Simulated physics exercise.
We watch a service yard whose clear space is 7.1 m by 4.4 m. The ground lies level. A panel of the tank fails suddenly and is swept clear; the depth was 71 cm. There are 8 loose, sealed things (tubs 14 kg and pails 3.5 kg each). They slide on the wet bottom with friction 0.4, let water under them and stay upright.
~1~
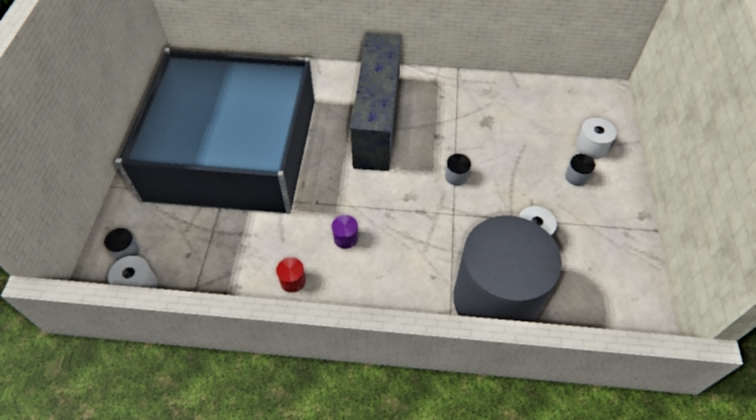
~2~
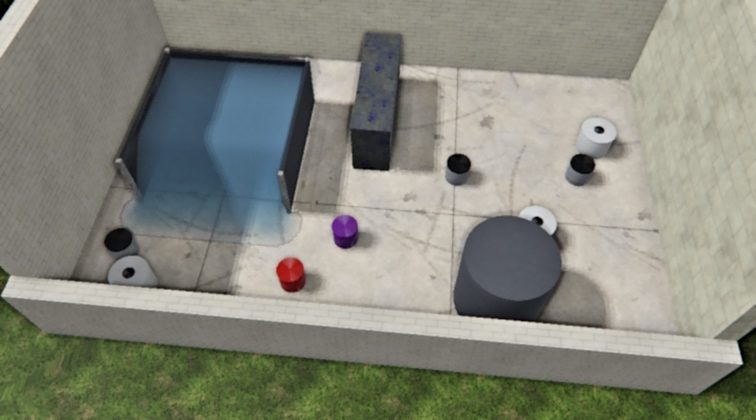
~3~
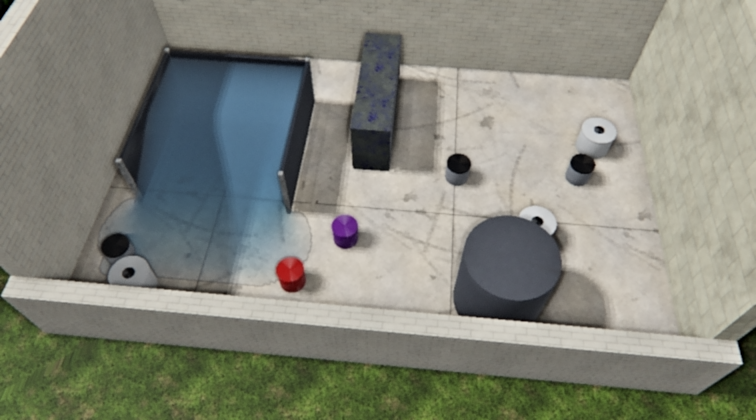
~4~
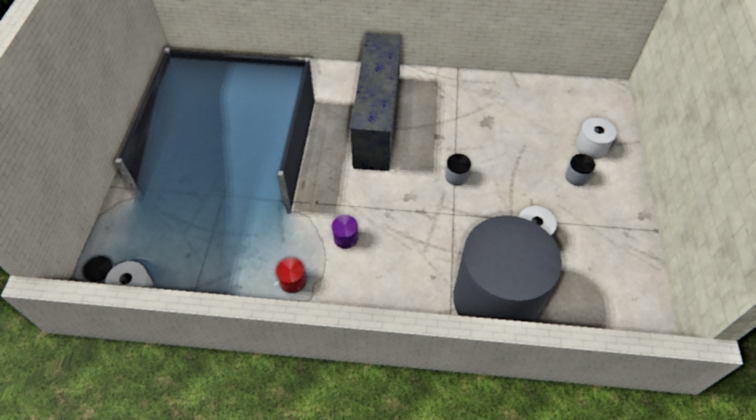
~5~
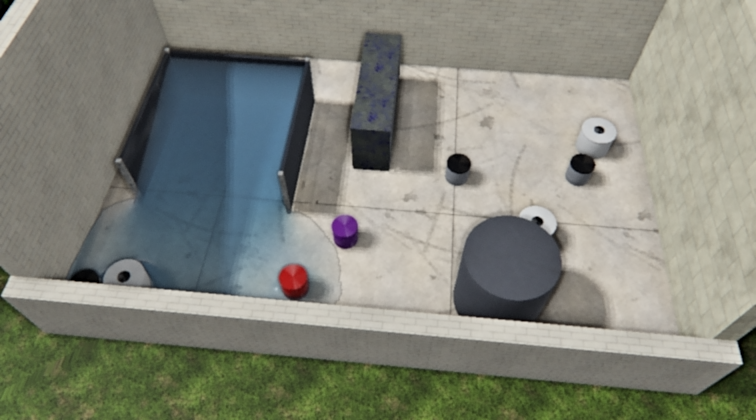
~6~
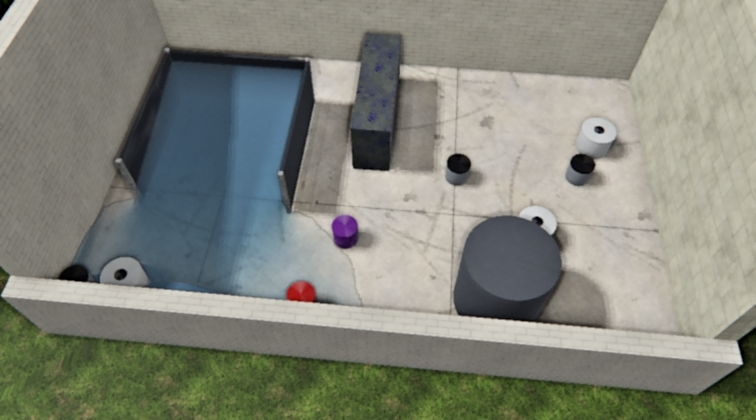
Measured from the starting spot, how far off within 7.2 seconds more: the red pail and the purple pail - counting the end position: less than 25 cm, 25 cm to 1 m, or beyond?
The red pail travels far, the purple pail slides a little.
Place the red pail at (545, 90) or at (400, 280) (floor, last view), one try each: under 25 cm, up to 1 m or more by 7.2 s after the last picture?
In turn: It ends far away; it ends far away.
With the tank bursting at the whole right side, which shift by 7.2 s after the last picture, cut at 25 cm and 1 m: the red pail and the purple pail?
Then the red pail ends far away, the purple pail gets carried off.
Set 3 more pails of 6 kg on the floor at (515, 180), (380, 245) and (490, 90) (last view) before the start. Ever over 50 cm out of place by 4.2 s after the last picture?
In turn: Past it, past it, less.
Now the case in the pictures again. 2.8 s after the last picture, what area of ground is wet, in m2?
Roughly 25 m2.
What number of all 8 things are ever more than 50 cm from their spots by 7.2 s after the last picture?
That makes 7.
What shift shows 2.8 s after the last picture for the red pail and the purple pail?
Roughly 500 and 100 cm by then.
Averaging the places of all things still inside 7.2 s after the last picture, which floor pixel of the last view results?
At about (423, 199).
Then, 0.9 s after the last picture the red pail is near (443, 274), 1.7 m from its start, afloat; the purple pail is near (345, 226), 0.0 m from its start, aground; 3 afloat.
Then, 2.8 s after the last picture the red pail is near (544, 66), 4.8 m from its start, aground; the purple pail is near (354, 165), 0.9 m from its start, aground; 2 afloat.
Then, 4.8 s after the last picture the red pail is near (616, 73), 5.4 m from its start, afloat; the purple pail is near (349, 175), 0.8 m from its start, aground; 5 afloat.
Then, 7.2 s after the last picture the red pail is near (622, 100), 5.1 m from its start, afloat; the purple pail is near (390, 210), 0.6 m from its start, afloat; 5 afloat.
